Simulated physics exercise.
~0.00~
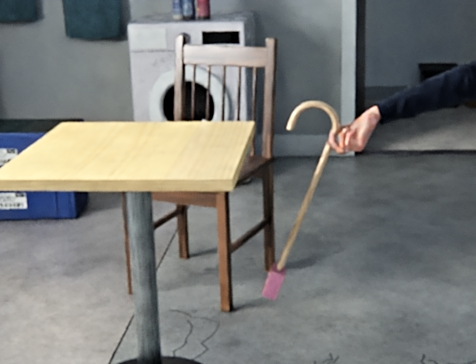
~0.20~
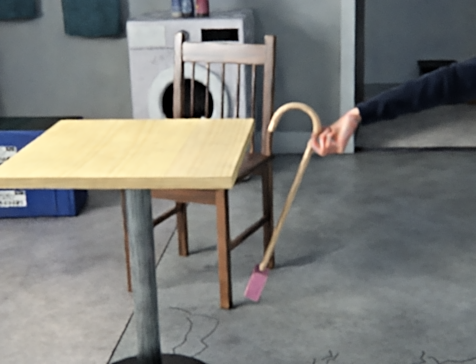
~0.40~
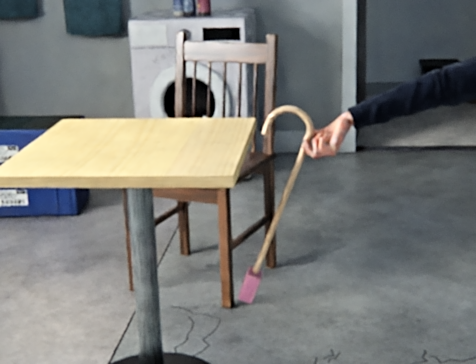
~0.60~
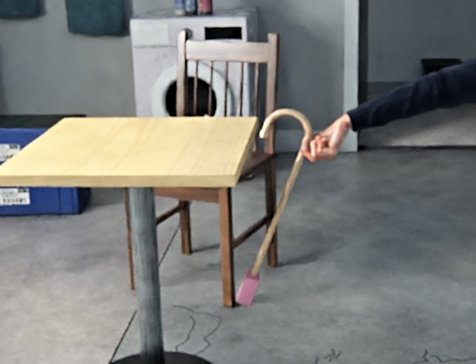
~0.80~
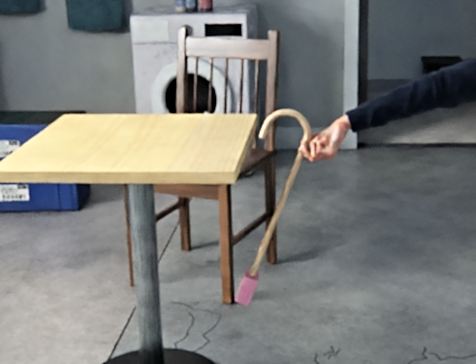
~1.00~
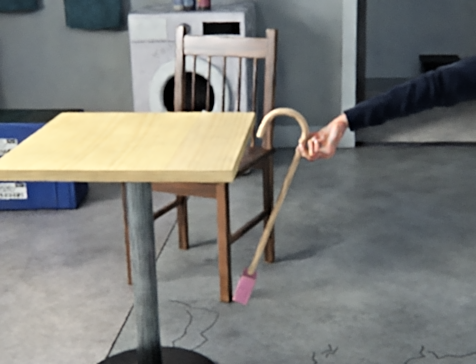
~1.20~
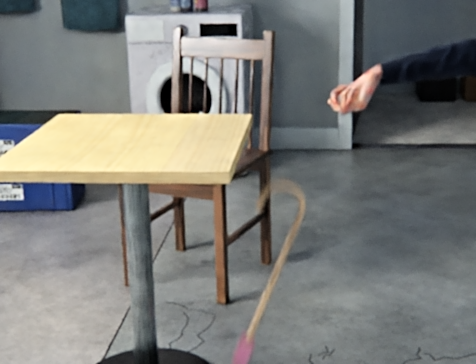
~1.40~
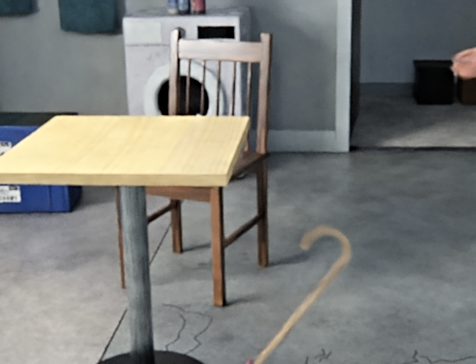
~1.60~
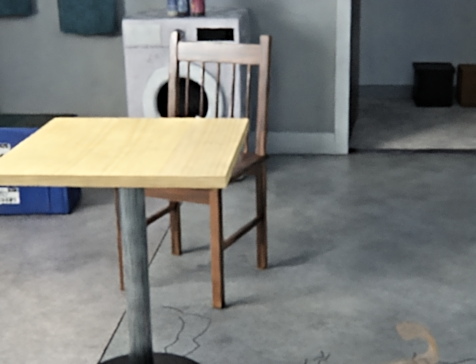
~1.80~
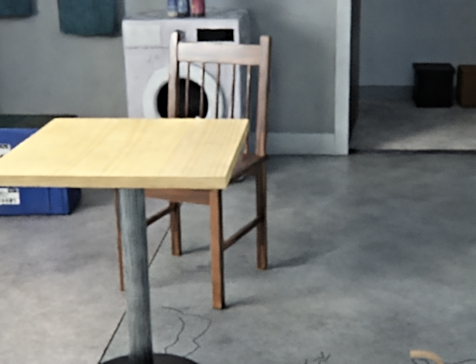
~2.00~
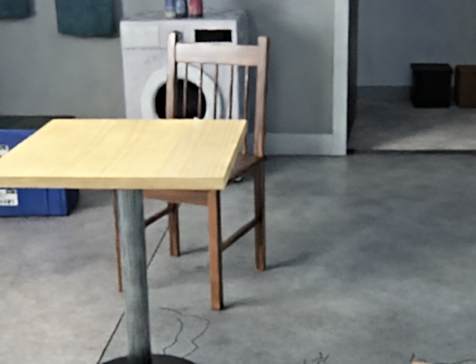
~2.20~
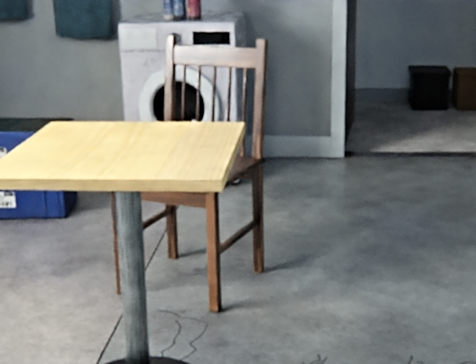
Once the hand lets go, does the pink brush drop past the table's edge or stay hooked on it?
The pink brush drops past the edge of the table. It tips over to the right as it goes down and ends up out of view.
A pink brush with a long, hooked wooden handle was moved left by a hand to the edge of a table. The hand let go and drew back, and the brush dropped, tipped over to the right and went out of view below.
